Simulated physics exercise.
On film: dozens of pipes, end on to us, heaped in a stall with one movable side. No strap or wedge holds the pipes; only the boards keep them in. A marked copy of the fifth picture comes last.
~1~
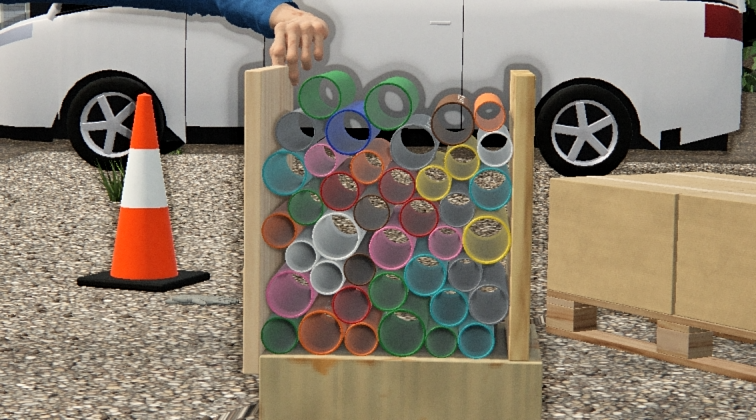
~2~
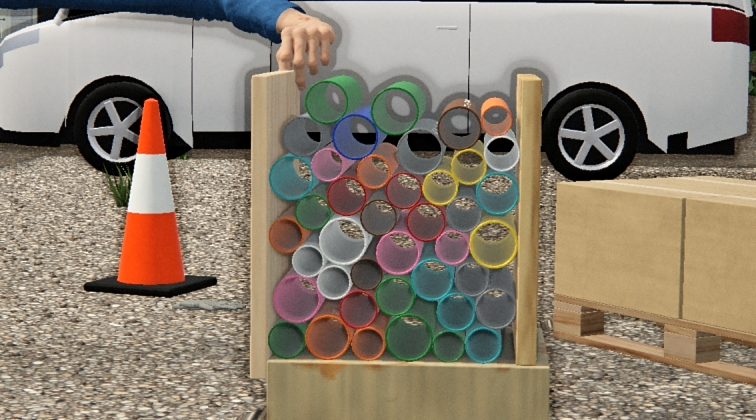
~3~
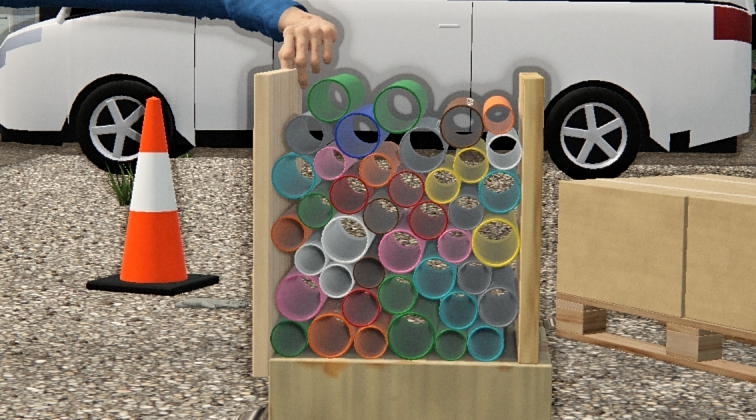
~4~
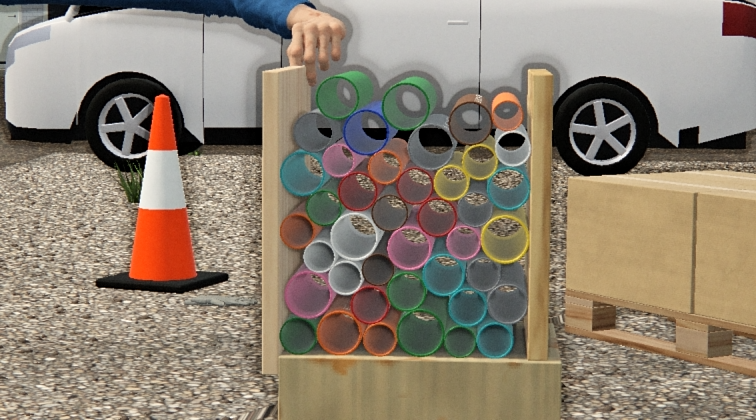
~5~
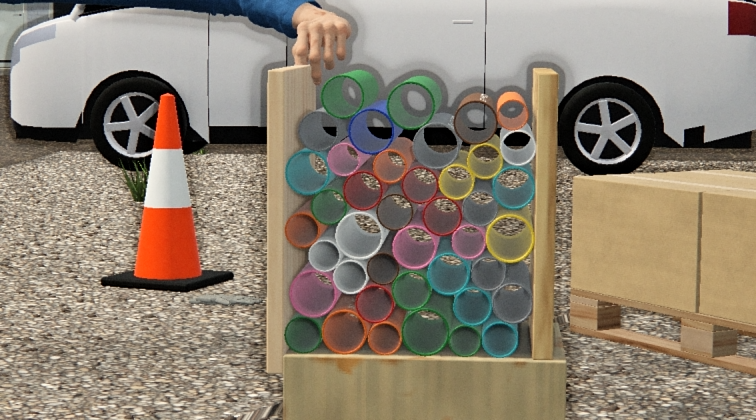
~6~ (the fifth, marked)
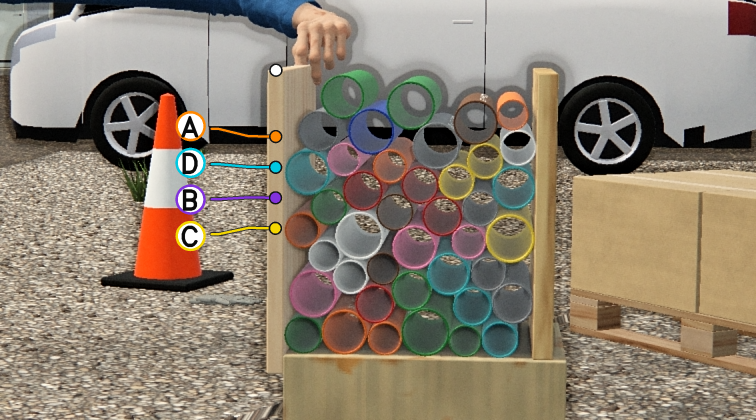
A hand rested on top of the left board of a wooden stall heaped with colourful pipes, beside a traffic cone and a white vehicle, and the whole view drifted slightly while the pipes stayed put.
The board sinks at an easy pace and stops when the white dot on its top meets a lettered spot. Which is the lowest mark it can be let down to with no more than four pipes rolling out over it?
Down to B.
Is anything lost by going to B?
Yes.
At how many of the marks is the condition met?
Three of them.
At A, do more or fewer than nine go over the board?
At A, fewer than nine.
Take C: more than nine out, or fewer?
At C, fewer than nine.
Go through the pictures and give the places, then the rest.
A pink pipe (290, 294); a yellow pipe (487, 240); an orange pipe (279, 231), in the first frame.
An orange pipe (286, 236); a yellow pipe (440, 188), in the second frame.
An orange pipe (376, 171); a white pipe (504, 152), in the third frame.
A green pipe (338, 98); side board (288, 209), in the fourth frame.
A green pipe (303, 335); a turquoise pipe (500, 340); a pink pipe (314, 294), in the fifth frame.
On the copy, A at (276, 137); B at (275, 198); C at (275, 228); D at (276, 167); the white dot at (276, 70).
On B. First, top of the board (285, 131).
Then, top of the board (285, 197).
Finally, top of the board (285, 197), two out over the board.
By contrast, A none out over the board; C more than four out over the board; D none out over the board.
